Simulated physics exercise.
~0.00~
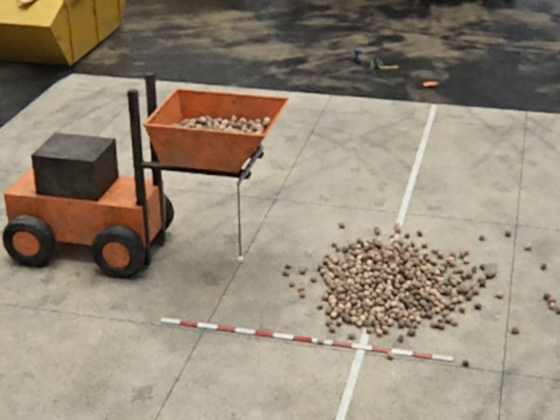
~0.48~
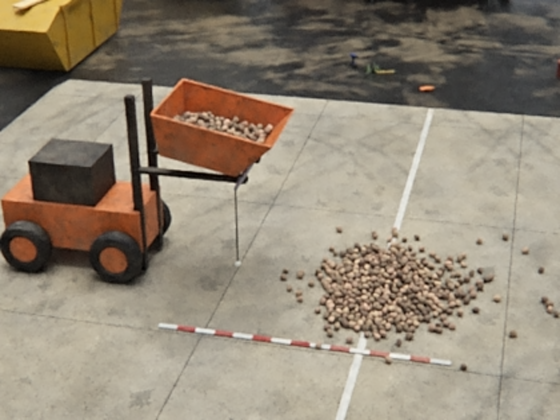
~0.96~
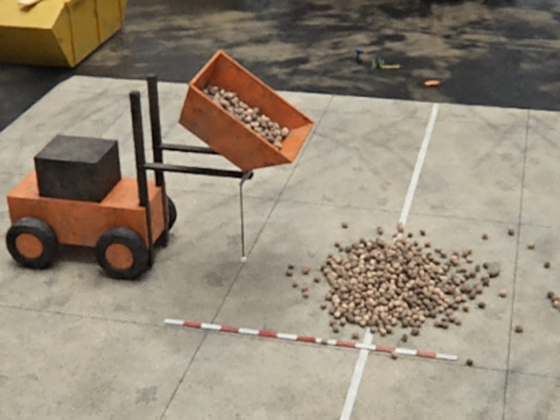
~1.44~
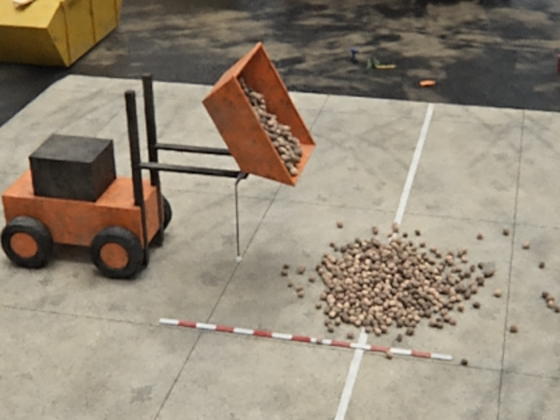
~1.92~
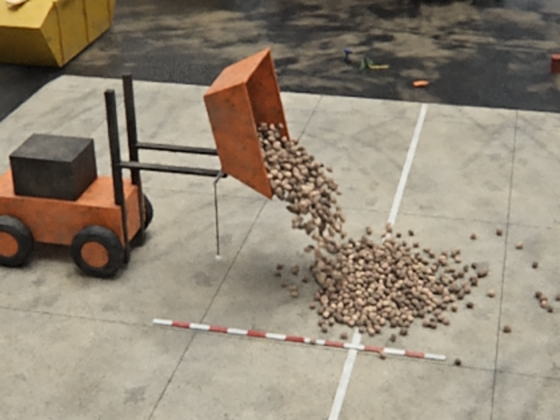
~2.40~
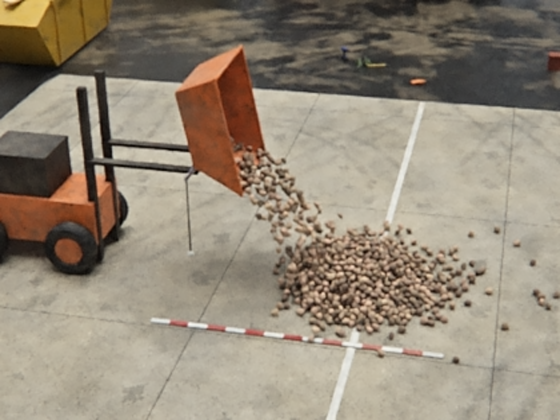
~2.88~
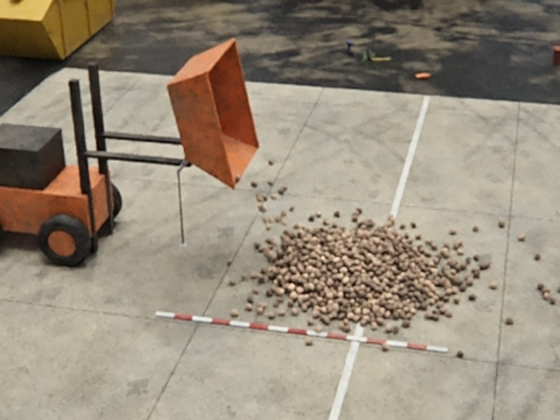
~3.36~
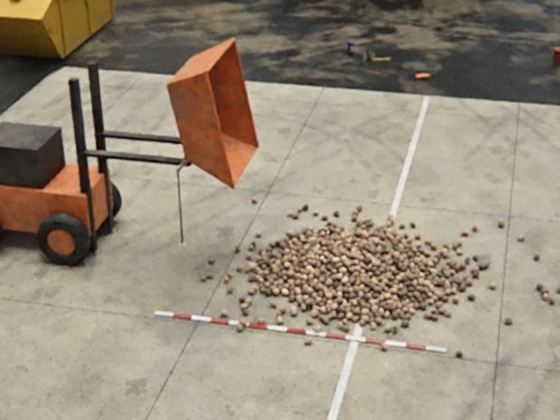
At the start, an orange forklift on a pale concrete yard holds up an orange skip of brown stones, left of a loose pile lying across a painted white line. A red and white striped staff lies in front of the pile. The skip tips steadily to the right, its stones staying inside at first. Once it is steeply tilted, they pour out onto the near side of the pile while the forklift backs away to the left. Finally the skip hangs empty, still tilted, and the enlarged pile rests mostly left of the line.
